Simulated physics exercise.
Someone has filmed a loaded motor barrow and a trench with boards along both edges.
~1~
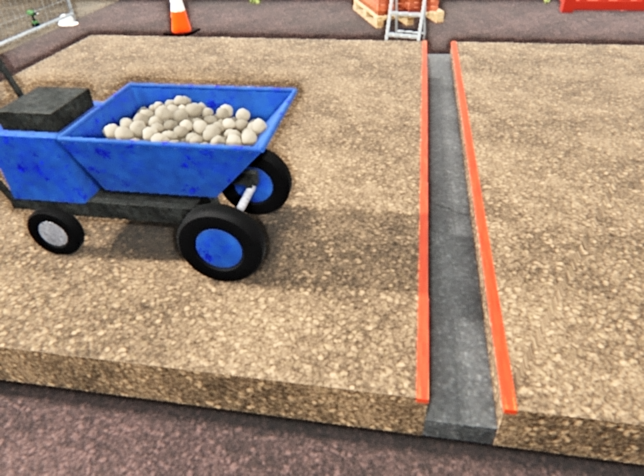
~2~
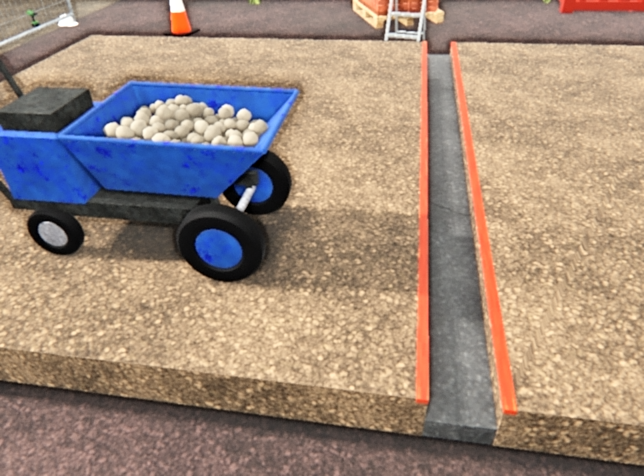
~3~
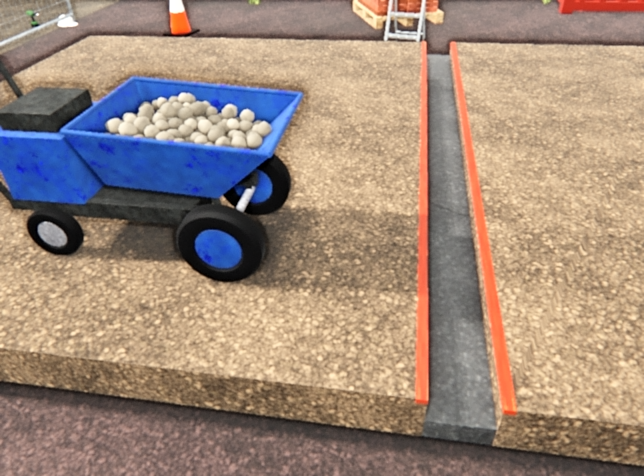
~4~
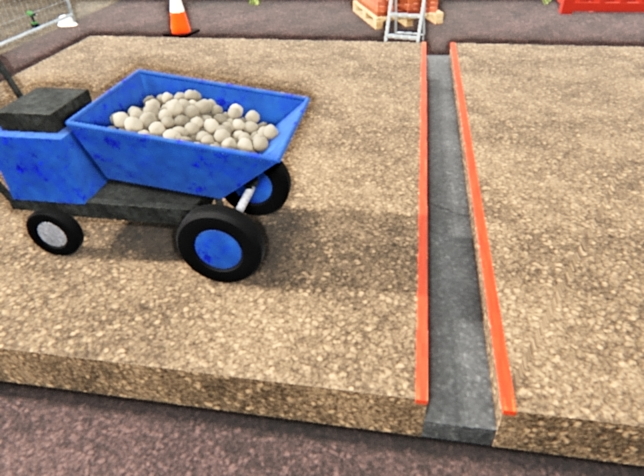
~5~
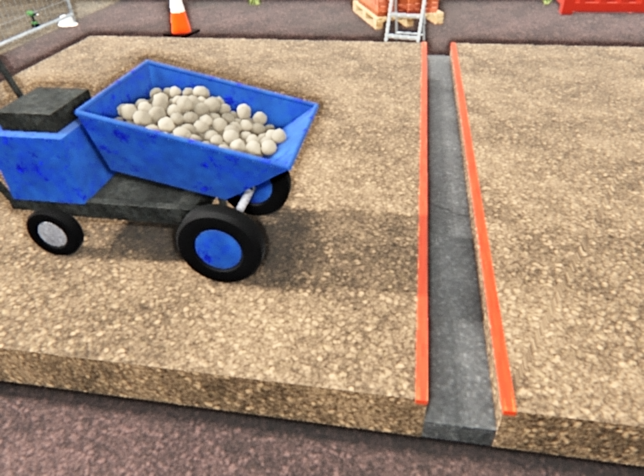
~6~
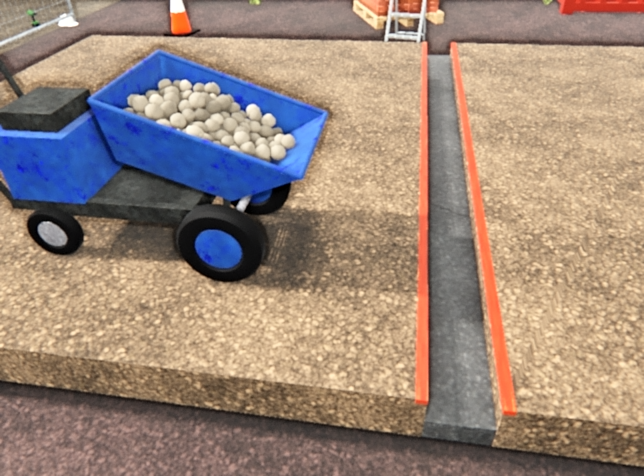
A blue motor barrow loaded with pale, rounded pebbles stood still left of a narrow trench edged with orange boards, while its skip slowly tilted, the back rising and the front lip dipping toward the right.
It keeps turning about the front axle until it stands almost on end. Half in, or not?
Between the edges lies less than half of the load.
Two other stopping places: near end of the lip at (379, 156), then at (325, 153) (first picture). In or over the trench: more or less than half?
At the first place most of it, at the second over half.
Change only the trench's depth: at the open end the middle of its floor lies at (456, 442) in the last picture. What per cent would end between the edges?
Near 40 %.
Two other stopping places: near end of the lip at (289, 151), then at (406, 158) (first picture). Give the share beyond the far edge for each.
About 0 and 50 per cent.
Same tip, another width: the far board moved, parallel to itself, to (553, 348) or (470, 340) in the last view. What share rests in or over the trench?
The first gives 40 %, the second 30 %.
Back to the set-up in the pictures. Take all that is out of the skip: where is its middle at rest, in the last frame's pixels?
Near (413, 248).
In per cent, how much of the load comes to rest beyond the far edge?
Roughly 0 in a hundred.
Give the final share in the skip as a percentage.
Near 15 %.
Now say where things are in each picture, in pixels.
The first picture shows lip of the skip near (262, 150), level; top of the load near (171, 126), river pebbles; first edge of the trench near (423, 334); far edge near (501, 342), the trench under half as wide as the skip, and about half as deep as wide.
The second picture shows lip of the skip near (264, 151), level; top of the load near (173, 126).
The third picture shows lip of the skip near (269, 155), tipped barely; top of the load near (177, 126).
The fourth picture shows lip of the skip near (278, 160), tipped a little; top of the load near (170, 121).
The fifth picture shows lip of the skip near (289, 168), tipped a little; top of the load near (159, 114).
The sixth picture shows lip of the skip near (301, 177), tipped clearly; top of the load near (169, 107); first edge of the trench near (423, 335); far edge near (500, 343).
Shortly afterwards, skip tipped steeply; the whole lot in the skip.
Next, skip tipped right over; near two thirds in the skip; near a third short of the trench; only a few in or heaped over the trench; only a few falling.
Some moments later, skip tipped right over; near a quarter in the skip; near half short of the trench; near a third in or heaped over the trench; only a few beyond it.
In the end, skip tipped right over; a little in the skip; near half short of the trench; near a third in or heaped over the trench; only a few beyond it.
